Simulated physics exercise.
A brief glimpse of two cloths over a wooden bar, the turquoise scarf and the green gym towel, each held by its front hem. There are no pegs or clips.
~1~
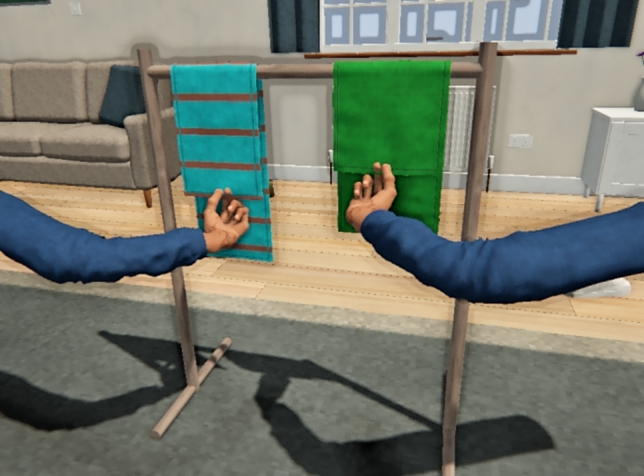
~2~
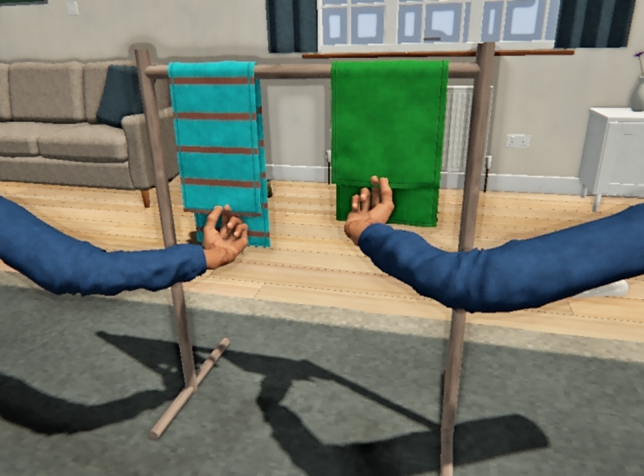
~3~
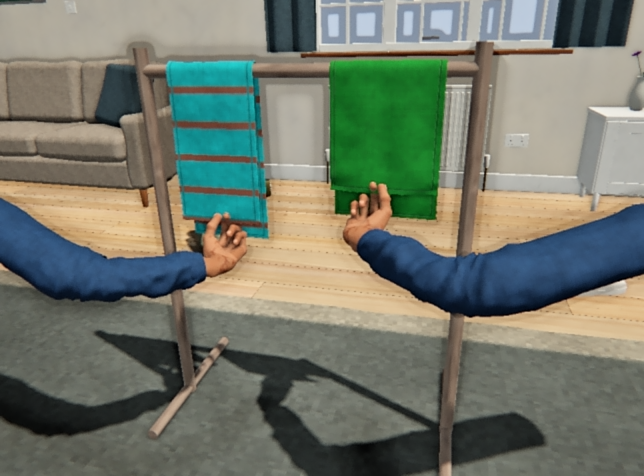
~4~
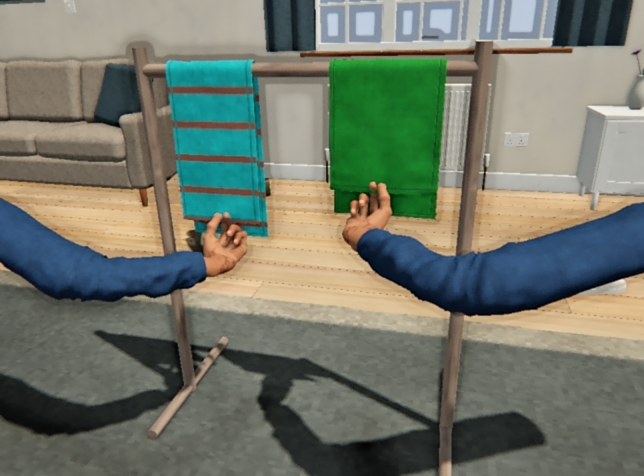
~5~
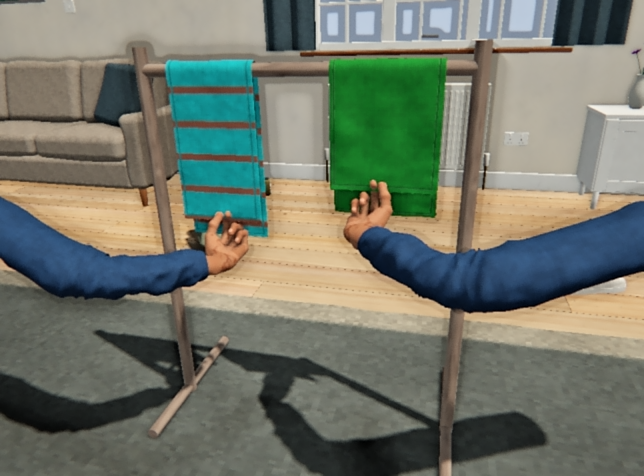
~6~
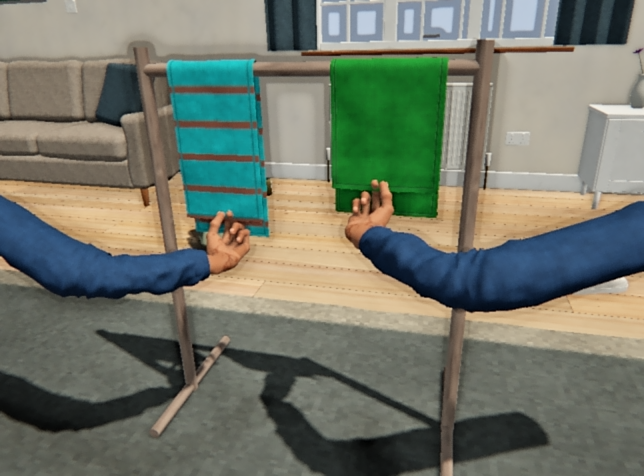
Two hands tug the turquoise striped cloth and green cloth slightly down over a bar, then stay still.
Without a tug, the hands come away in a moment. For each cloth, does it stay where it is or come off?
Turquoise scarf - stays where it is; green gym towel - stays where it is.
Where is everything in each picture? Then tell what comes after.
Scarf front hem (242, 193), back hem (254, 255); gym towel front hem (351, 166), back hem (354, 228), in the first picture.
Scarf front hem (241, 210); gym towel front hem (349, 179), in the second picture.
Scarf front hem (240, 218); gym towel front hem (348, 185), in the third picture.
Scarf front hem (240, 218); gym towel front hem (347, 185), in the fourth picture.
Scarf front hem (242, 216); gym towel front hem (348, 184), in the fifth picture.
Scarf front hem (243, 216), back hem (250, 231), front almost as long as the back; gym towel front hem (349, 183), back hem (352, 207), front almost as long as the back, in the sixth picture.
Then, 0.34 s past the final frame, scarf unmoved; gym towel unmoved.
When it is over, scarf unmoved; gym towel unmoved. The turquoise scarf stays on and the green gym towel hangs there.
